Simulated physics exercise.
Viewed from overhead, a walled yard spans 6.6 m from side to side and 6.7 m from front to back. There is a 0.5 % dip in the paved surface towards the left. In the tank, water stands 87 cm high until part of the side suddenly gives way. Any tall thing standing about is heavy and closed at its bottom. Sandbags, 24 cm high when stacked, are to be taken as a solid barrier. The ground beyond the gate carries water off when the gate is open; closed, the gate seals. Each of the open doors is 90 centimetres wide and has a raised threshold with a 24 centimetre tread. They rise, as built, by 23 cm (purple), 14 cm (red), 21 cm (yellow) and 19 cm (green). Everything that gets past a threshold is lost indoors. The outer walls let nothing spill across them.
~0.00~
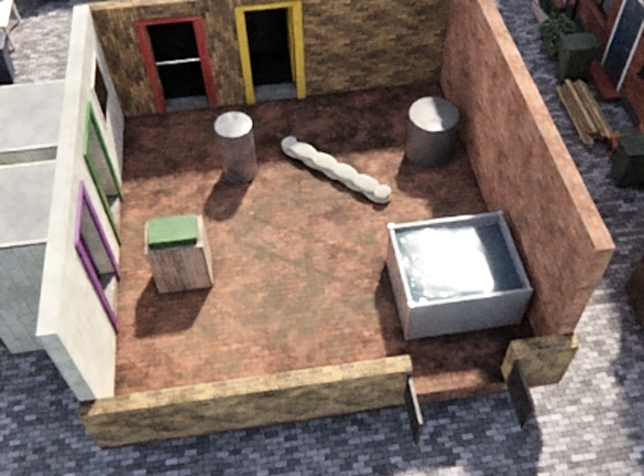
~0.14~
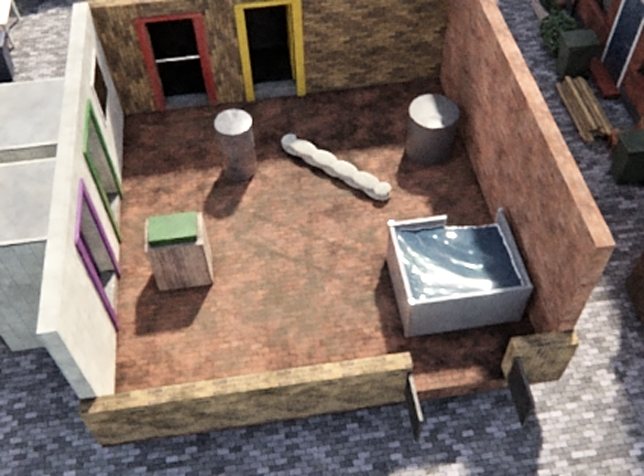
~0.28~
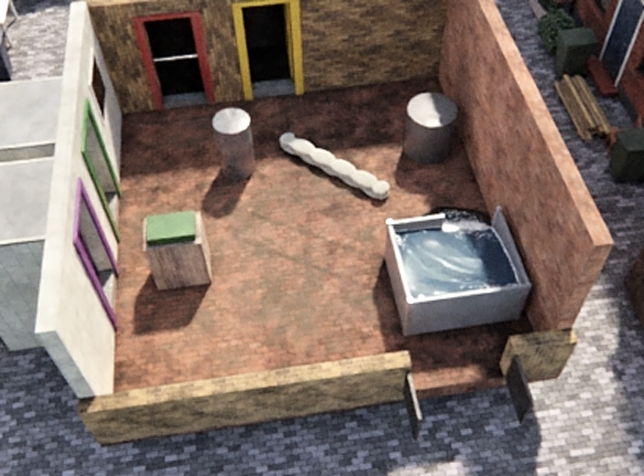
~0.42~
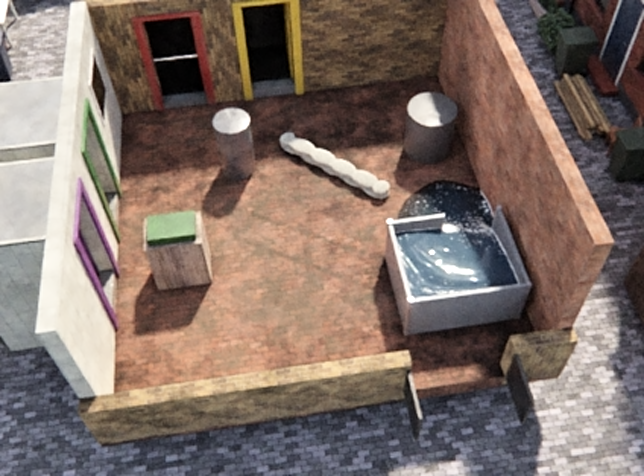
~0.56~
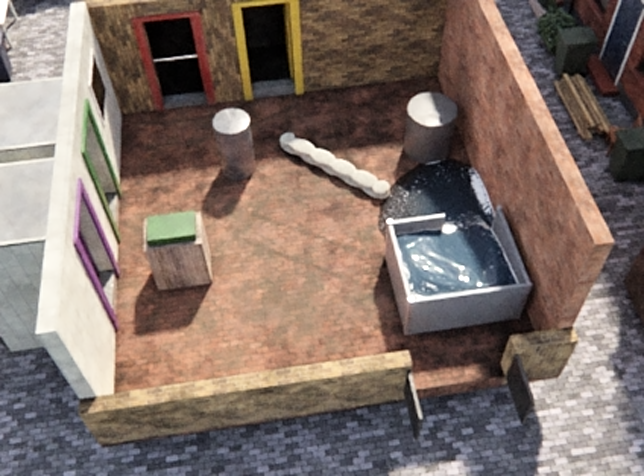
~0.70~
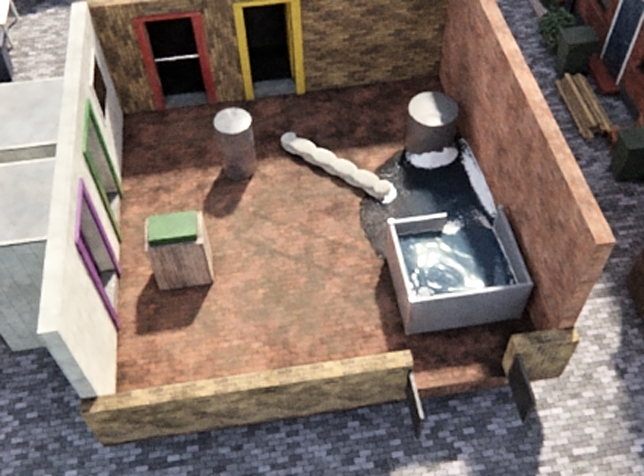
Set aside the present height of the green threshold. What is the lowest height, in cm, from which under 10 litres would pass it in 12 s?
6.5 cm.
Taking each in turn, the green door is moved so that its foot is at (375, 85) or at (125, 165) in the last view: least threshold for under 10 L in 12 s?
Around 12.0 and 14.0 cm respectively.
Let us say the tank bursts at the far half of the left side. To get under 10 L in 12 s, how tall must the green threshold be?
Then it needs around 11.0 cm.
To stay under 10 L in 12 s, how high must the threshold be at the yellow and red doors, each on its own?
You'd want some 19 cm at yellow and some 7.0 cm at red.
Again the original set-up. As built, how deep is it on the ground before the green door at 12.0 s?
About 5.0 cm.
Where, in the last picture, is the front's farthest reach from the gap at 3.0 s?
The farthest wet point sits near (150, 112).
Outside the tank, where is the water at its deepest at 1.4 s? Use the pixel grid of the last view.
Check close to (464, 156).
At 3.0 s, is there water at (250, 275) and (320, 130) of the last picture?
Note: Point one not yet reached; point two reached.
After 1.4 s water covers 20 % of the floor, deepest (62 cm) near (464, 156); it has not reached the green door.
After 3.0 s water covers 35 % of the floor, deepest (32 cm) near (448, 165); it has not reached the green door.
After 12.0 s water covers 95 % of the floor, deepest (10 cm) near (117, 376); 5 cm at the green door, 0 litres in over its 19 cm threshold.
At the green door as built, the water arrived by 4.3 s and peaked near 10 cm at 6.4 s.
Run again over the same 12 s with other heights there, 16 litres in over 5.5 cm, 6 litres over 7 cm. The limit of 10 litres is kept from about 6.5 cm up.
